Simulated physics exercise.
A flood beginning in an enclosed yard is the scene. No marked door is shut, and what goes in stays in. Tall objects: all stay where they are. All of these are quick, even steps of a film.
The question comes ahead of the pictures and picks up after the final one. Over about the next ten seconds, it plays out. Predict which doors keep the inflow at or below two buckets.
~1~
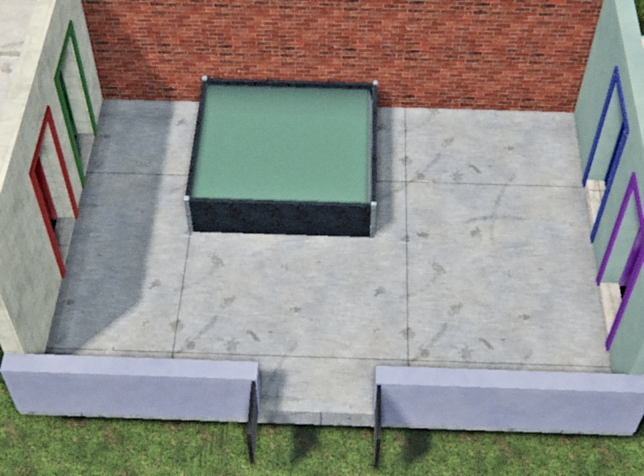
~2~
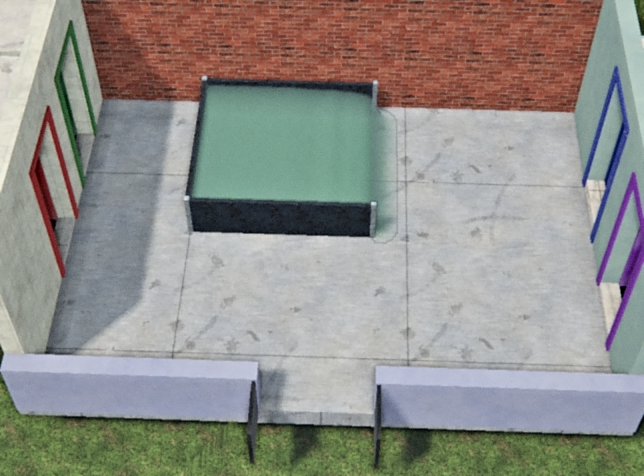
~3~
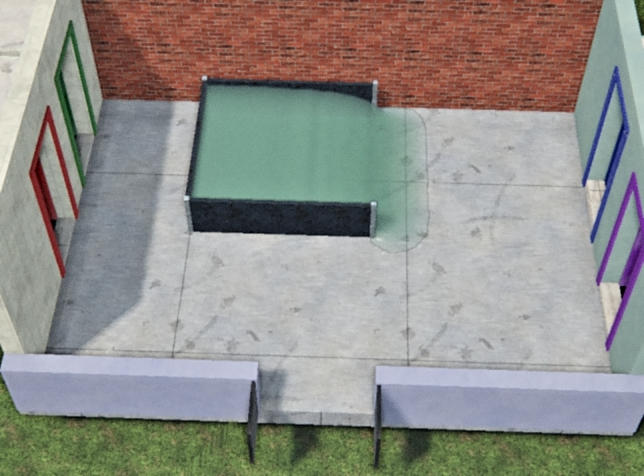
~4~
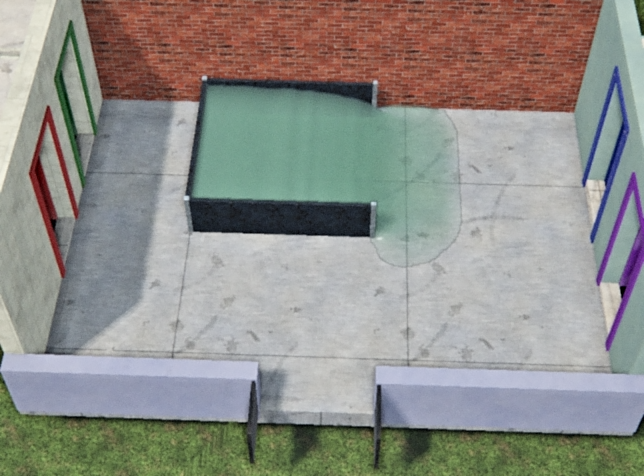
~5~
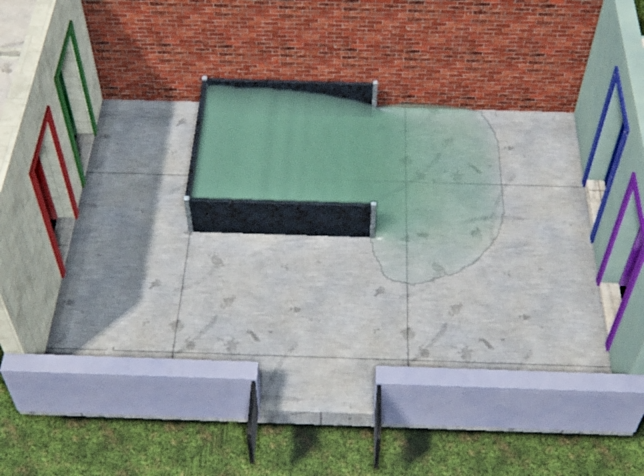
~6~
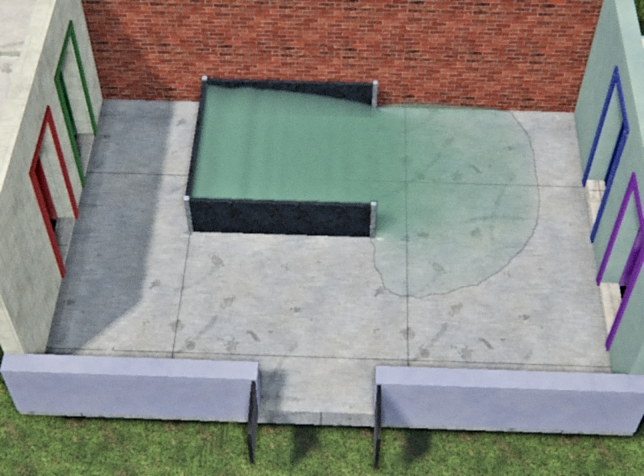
Prediction: The green door stays at or below, the red door goes above, the purple door goes above, the blue door goes above.
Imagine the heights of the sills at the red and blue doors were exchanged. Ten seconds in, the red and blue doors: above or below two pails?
Result - red door doesn't reach it, blue door gets too much.
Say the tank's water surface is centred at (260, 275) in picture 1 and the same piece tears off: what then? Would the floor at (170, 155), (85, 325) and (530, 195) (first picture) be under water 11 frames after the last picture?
As listed: Untouched, untouched, reached.
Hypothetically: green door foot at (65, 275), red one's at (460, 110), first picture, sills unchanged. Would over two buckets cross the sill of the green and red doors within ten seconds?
So here's how it goes: Green runs over, while red runs over.
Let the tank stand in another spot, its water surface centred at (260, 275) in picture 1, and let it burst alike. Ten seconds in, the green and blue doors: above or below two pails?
The way I see it, green tops the mark and blue tops the mark.
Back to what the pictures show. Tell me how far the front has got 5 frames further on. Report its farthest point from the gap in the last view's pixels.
Farthest reach: About (589, 297).
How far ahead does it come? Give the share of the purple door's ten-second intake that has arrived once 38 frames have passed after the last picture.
Working it through, I arrive at 65 %.
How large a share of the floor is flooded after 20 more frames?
I reckon 45 per cent or so.
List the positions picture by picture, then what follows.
In the first picture, the water tank at (285, 143) is whole and still.
In the second picture, the front is at (378, 112), out from the gap at (371, 163).
In the third picture, water pours out at (371, 165) and has run to (405, 110).
In the fourth picture, the front is at (425, 255), out from the gap at (371, 166).
In the fifth picture, the front is at (476, 112), out from the gap at (371, 166).
In the sixth picture, the front is at (522, 137), out from the gap at (371, 167).
A moment on, water covers 35 % of the floor; the green door not reached, the red door not reached, the purple door not reached, the blue door under two buckets in.
Next, water covers 40 % of the floor; the green door not reached, the red door not reached, the purple door under two buckets in, the blue door over two buckets in.
Then, water covers 45 % of the floor; the green door not reached, the red door not reached, the purple door over two buckets in, the blue door far over two buckets in.
Later, water covers 85 % of the floor; the green door not reached, the red door not reached, the purple door far over two buckets in, the blue door far over two buckets in.
In the end, water covers 95 % of the floor; the green door under two buckets in, the red door over two buckets in, the purple door far over two buckets in, the blue door far over two buckets in.
